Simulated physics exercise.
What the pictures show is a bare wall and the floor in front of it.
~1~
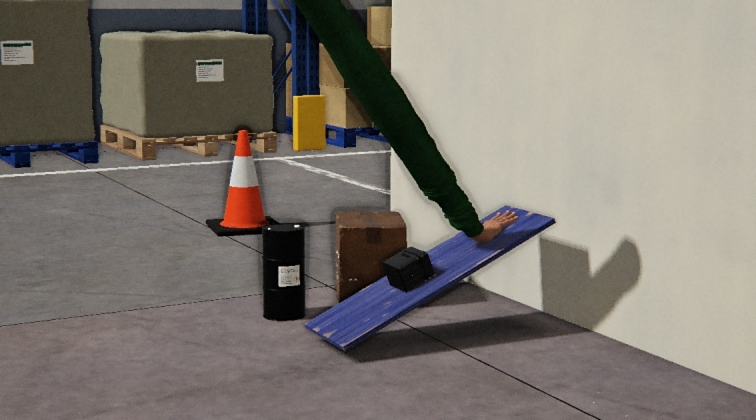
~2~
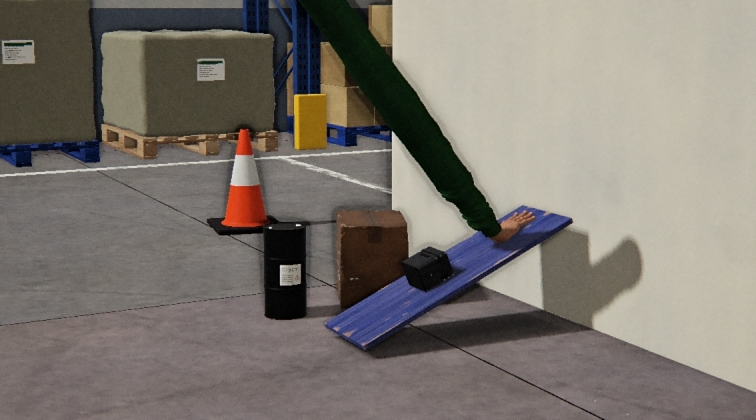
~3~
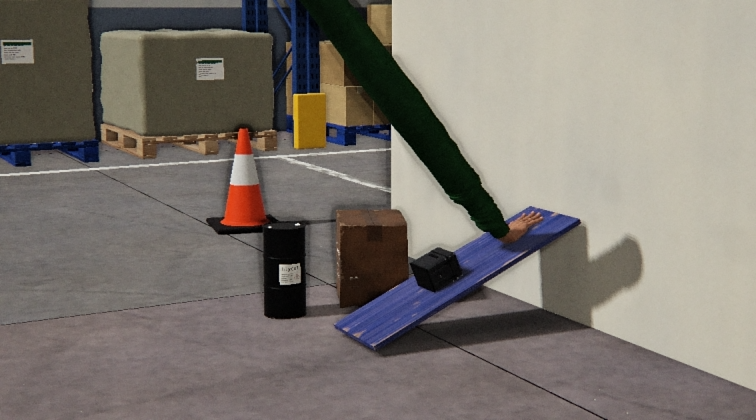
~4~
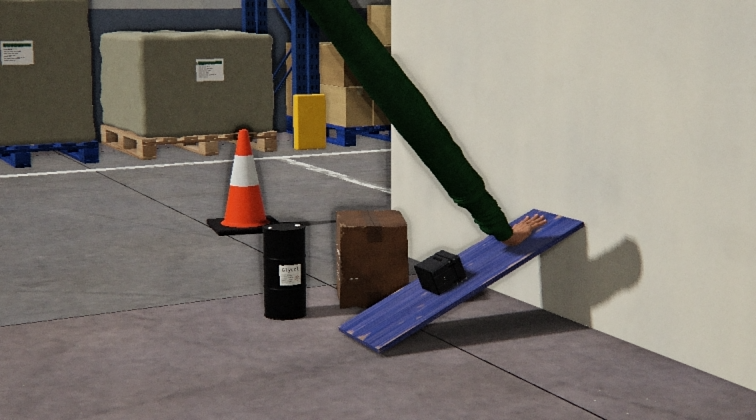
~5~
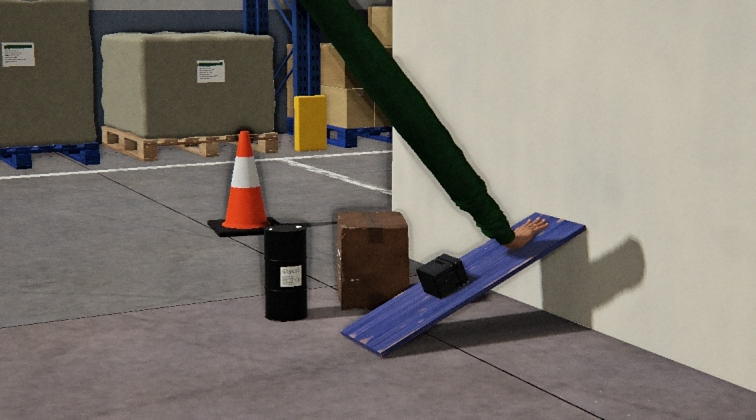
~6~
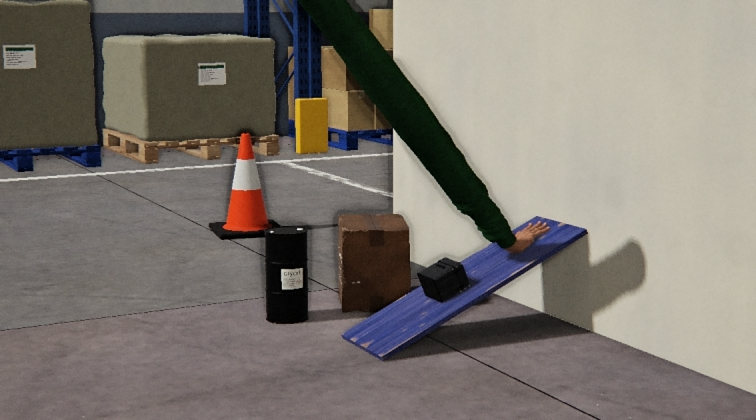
The video shows a green-sleeved arm moving a tilted blue board, with a small dark box on it, a short way right toward a bare wall, then keeping a hand on its upper end as the board barely moves.
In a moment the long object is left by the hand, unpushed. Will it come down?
Yes. Dislodged.
Then, 0.20 s past the last view, blue board 3° lower than it was left near (463, 290).
Then, 0.30 s past the last view, blue board 14° lower than it was left near (458, 314).
Then, 0.40 s past the last view, blue board 24° lower than it was left near (456, 330).
Then, 0.50 s past the last view, blue board 23° lower than it was left near (456, 333).
Finally, moved from the start, blue board; the other 2 still in place. Final places as the last picture's camera would see them, blue board near (456, 333). The board gives way.
